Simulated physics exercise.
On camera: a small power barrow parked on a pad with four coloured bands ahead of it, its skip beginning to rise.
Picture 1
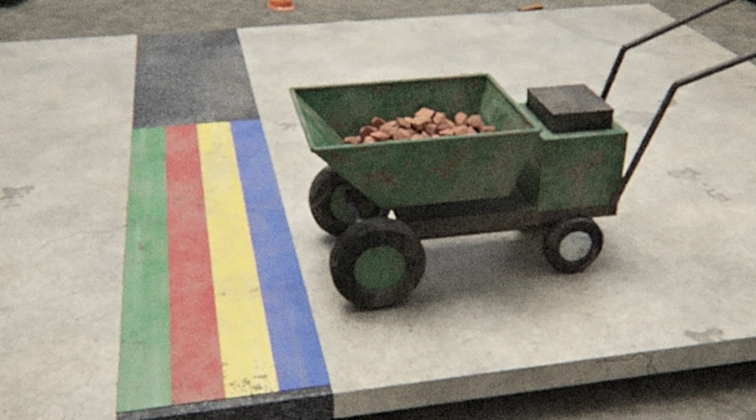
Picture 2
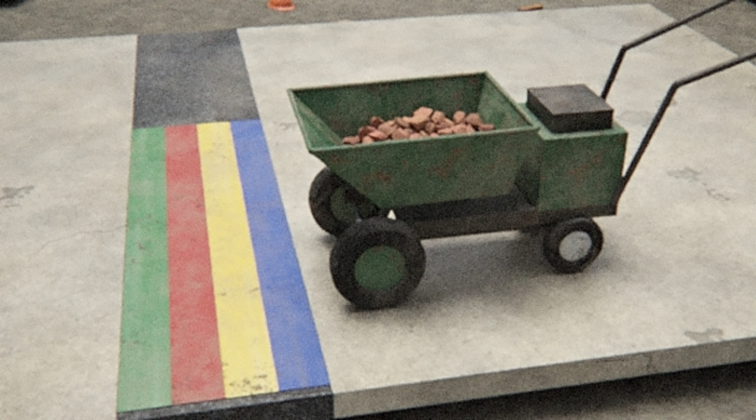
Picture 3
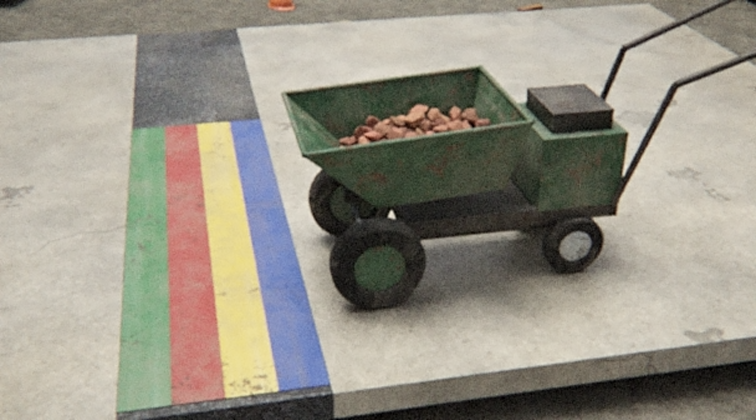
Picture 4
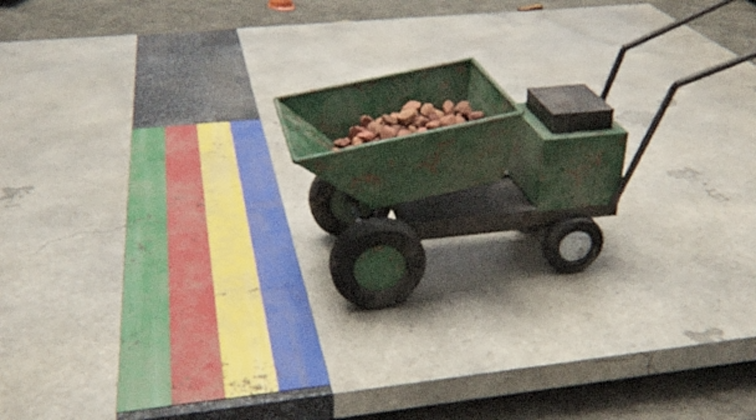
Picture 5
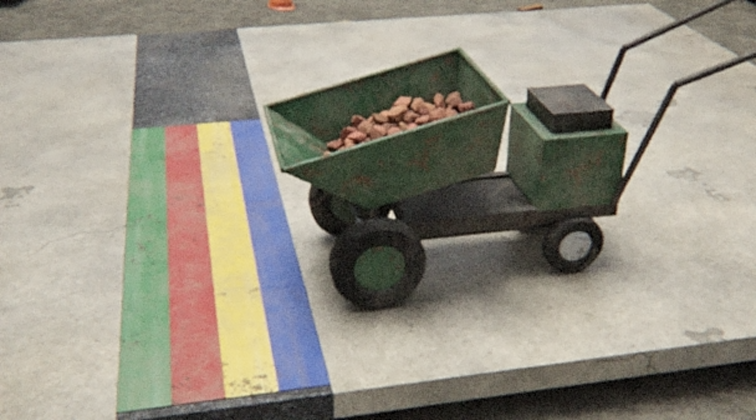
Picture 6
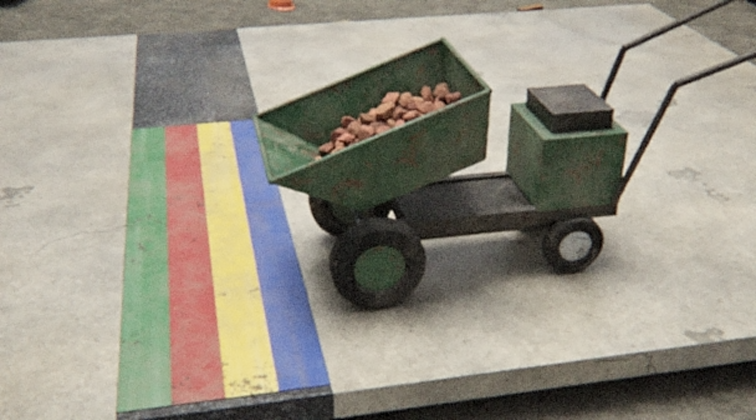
At the start, a small green barrow loaded with reddish rubble stands on a pale pad, its skip level, to the right of green, red, yellow and blue bands. The back of the skip then rises steadily while its front lip lowers toward the left, leaving it clearly tilted with the rubble still inside.
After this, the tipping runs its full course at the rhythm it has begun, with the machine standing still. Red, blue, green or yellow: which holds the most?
The red one gets the largest share.
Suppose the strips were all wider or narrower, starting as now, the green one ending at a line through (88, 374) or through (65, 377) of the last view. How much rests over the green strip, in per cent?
Roughly 10 per cent, and 10 per cent.
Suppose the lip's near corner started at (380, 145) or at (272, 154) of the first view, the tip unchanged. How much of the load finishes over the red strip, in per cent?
In turn 20 and 10 in a hundred.
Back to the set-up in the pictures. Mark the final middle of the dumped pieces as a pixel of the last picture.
Roughly at (176, 284).
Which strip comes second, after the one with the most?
Second comes green.
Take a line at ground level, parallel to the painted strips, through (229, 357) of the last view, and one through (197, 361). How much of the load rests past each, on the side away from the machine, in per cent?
Near 70 % and 50 %.
Soon, skip tipped steeply; all in the skip.
A while on, skip tipped right over; most in the skip; a small part over the yellow strip; about a quarter over the red strip; a stray few over the green strip.
Towards the end, skip tipped right over; about a quarter in the skip; a small part over the yellow strip; about a third over the red strip; about a quarter over the green strip; a small part off the paint.
Finally, skip tipped right over; about a quarter in the skip; none over the blue strip; a small part over the yellow strip; about a third over the red strip; about a quarter over the green strip; a small part off the paint.
